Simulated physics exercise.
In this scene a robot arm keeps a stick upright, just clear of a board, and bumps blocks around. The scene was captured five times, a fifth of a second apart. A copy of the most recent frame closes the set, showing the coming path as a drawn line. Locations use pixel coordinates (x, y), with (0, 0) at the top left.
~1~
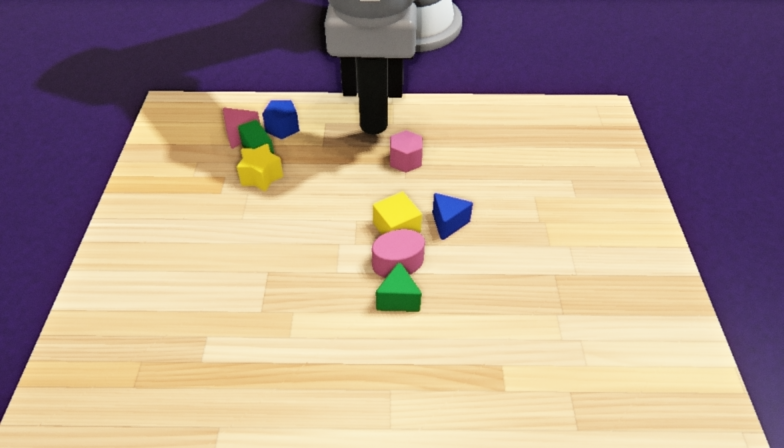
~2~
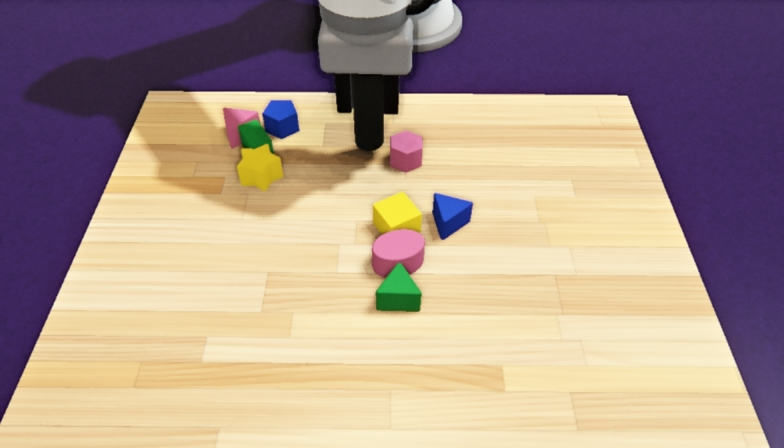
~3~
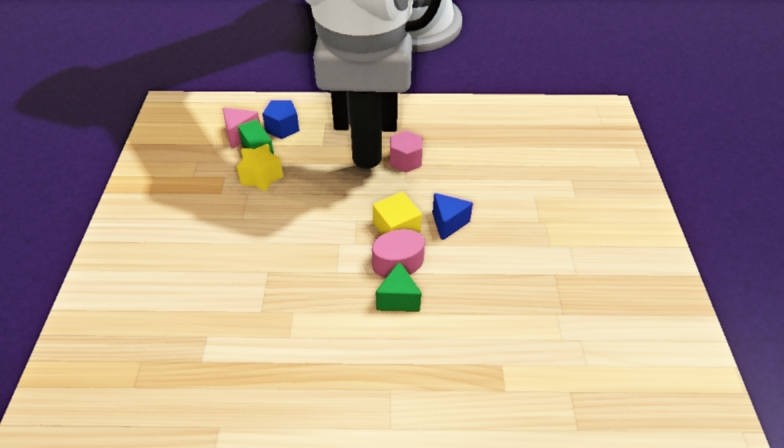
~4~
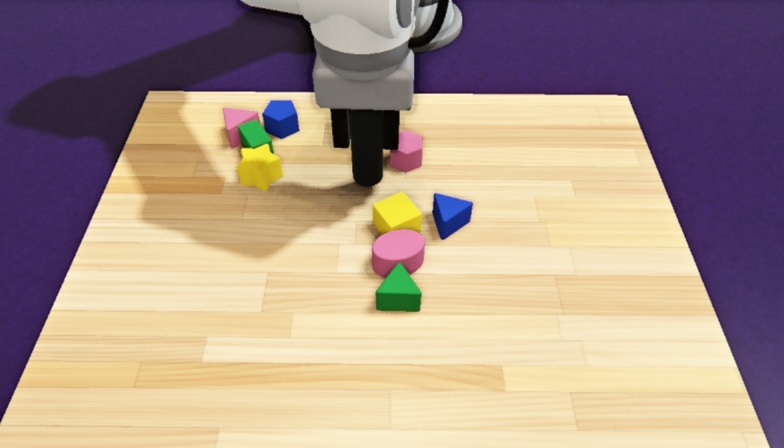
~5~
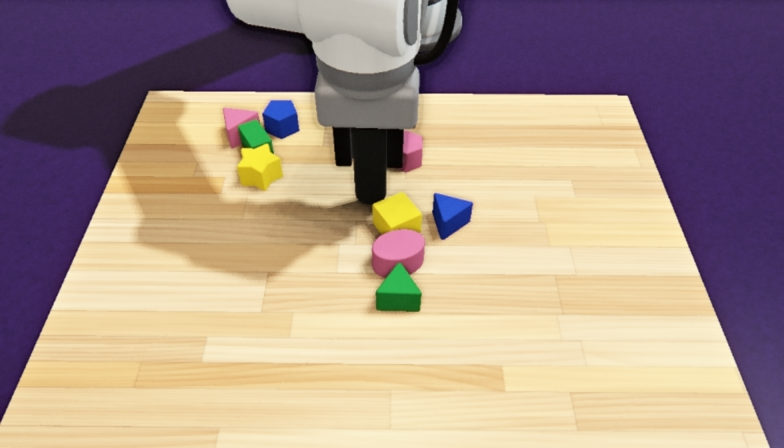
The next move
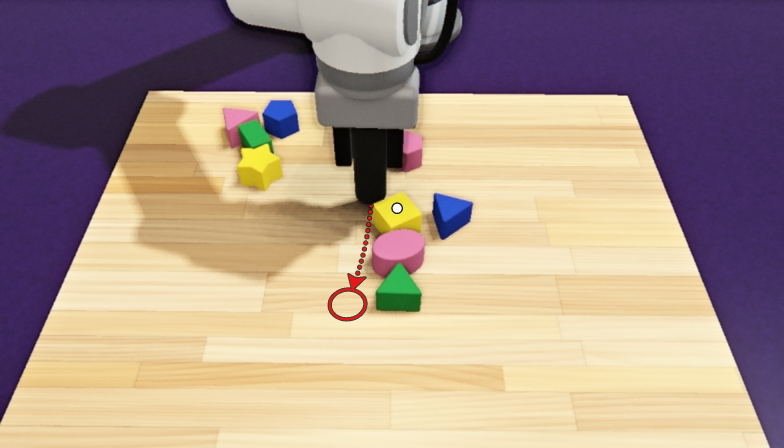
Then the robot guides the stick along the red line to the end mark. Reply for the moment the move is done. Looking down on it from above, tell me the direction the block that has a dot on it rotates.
Looking down, it rotates anti-clockwise.
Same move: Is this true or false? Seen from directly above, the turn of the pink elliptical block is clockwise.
Verdict: True.
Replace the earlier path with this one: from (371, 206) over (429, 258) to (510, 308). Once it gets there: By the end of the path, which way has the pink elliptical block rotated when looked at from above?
Watching from overhead, you'd notice the pink elliptical block rotating clockwise.
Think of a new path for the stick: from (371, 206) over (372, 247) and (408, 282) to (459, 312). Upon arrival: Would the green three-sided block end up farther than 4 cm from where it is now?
Answer: No.
Drawn move, from (371, 206) over (367, 236) and (359, 269) to (348, 304); the dot is on the yellow square block.
On the path given first. One third of the way, stick (366, 226); yellow square block (402, 219), turned 50° anticlockwise; pink elliptical block (405, 249), turned 20° clockwise; green three-sided block (399, 284).
Two thirds of the way, stick (358, 259); yellow square block (402, 219), turned 50° anticlockwise; pink elliptical block (405, 249), turned 20° clockwise; green three-sided block (399, 284).
At the end, stick (347, 294); yellow square block (402, 219), turned 50° anticlockwise; pink elliptical block (405, 249), turned 20° clockwise; green three-sided block (399, 284); pink hexagon still.
